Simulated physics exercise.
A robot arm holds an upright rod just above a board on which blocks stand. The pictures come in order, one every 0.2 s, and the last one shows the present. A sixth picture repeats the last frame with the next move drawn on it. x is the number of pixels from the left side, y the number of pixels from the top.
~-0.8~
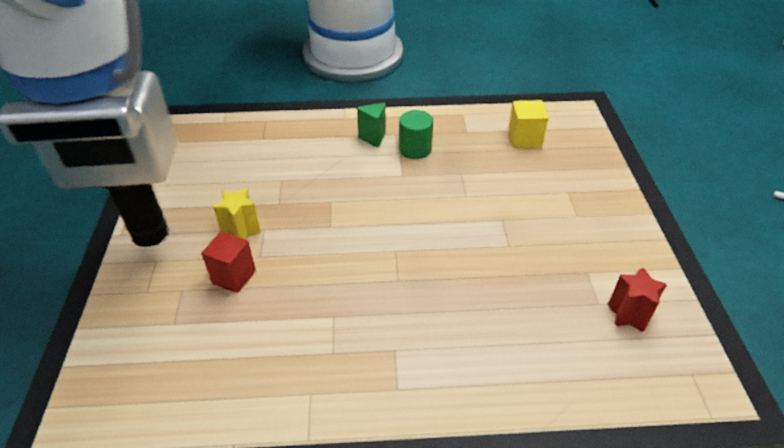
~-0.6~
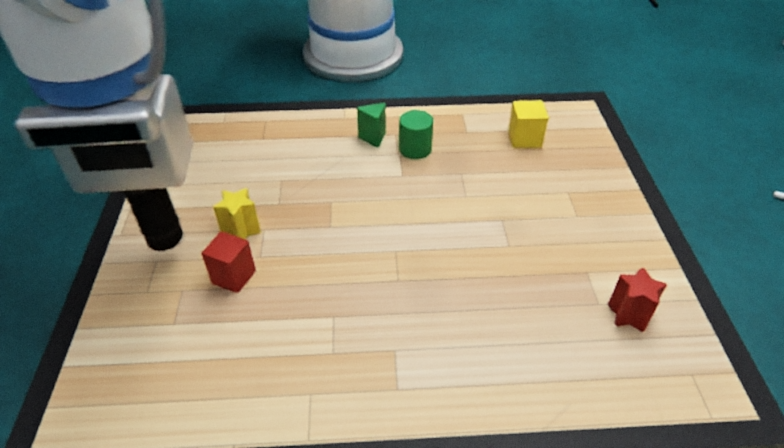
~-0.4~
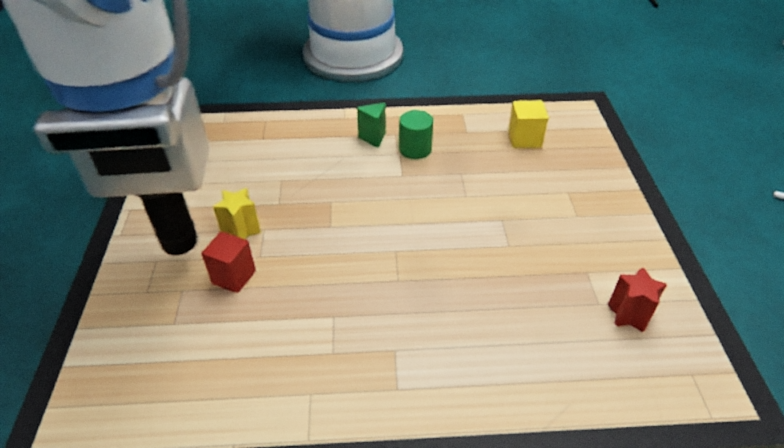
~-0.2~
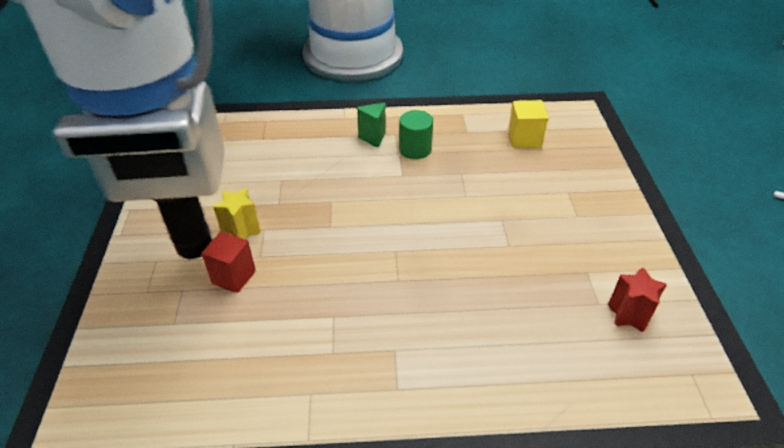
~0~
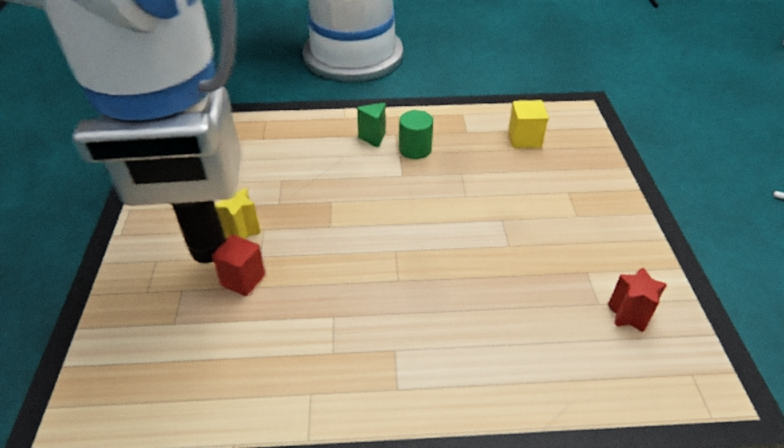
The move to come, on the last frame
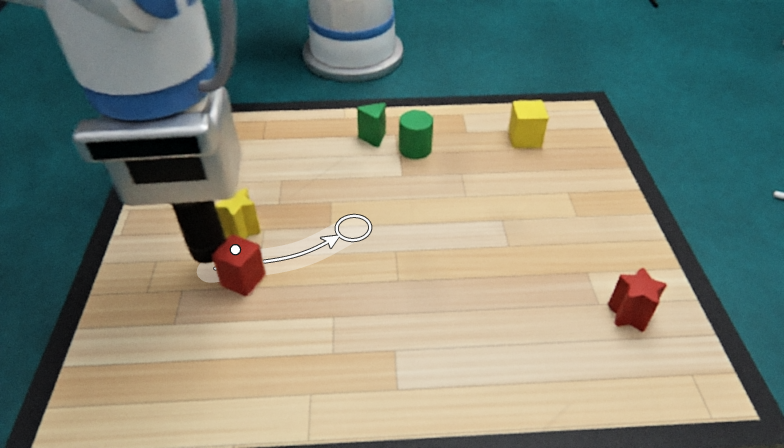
A light wooden board with a dark border lies on a teal surface, seen from above at an angle by a still camera. A white, blue and grey robot arm holds a black rod at the left, near a yellow star and red cube, with green blocks and a yellow one at the back and a red star at right. The rod moves steadily right and slightly nearer, then nudges the red cube a little rightward.
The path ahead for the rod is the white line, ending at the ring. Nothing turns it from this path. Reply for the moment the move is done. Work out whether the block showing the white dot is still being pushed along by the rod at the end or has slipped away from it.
My prediction: No longer in front.
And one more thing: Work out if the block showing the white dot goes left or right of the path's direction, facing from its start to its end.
Over to the right.
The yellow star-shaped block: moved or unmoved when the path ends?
It will be resting on its spot.
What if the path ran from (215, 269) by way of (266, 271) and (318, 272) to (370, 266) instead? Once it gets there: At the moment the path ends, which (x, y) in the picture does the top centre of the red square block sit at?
It ends at (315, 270).
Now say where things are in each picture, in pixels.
In the first frame, lower end of the rod at (151, 235), tops of blocks, yellow star-shaped block at (234, 200), red square block at (225, 246).
In the second frame, rod at (166, 239), blocks as before.
In the third frame, rod at (180, 243), blocks as before.
In the fourth frame, rod at (195, 247), blocks as before.
In the fifth frame, rod at (209, 251), yellow star-shaped block at (234, 200), red square block at (235, 250).
The drawn path runs from (215, 269) through (266, 261) and (314, 249) to (353, 228); the dot is on the red square block.
The first path, step by step. One third of the way, rod at (263, 244); red square block at (273, 255), turned 45° clockwise.
Two thirds of the way, rod at (311, 231); red square block at (275, 256), turned 50° clockwise.
At the end, rod at (352, 210); yellow star-shaped block not moved; red square block at (275, 256), turned 50° clockwise.
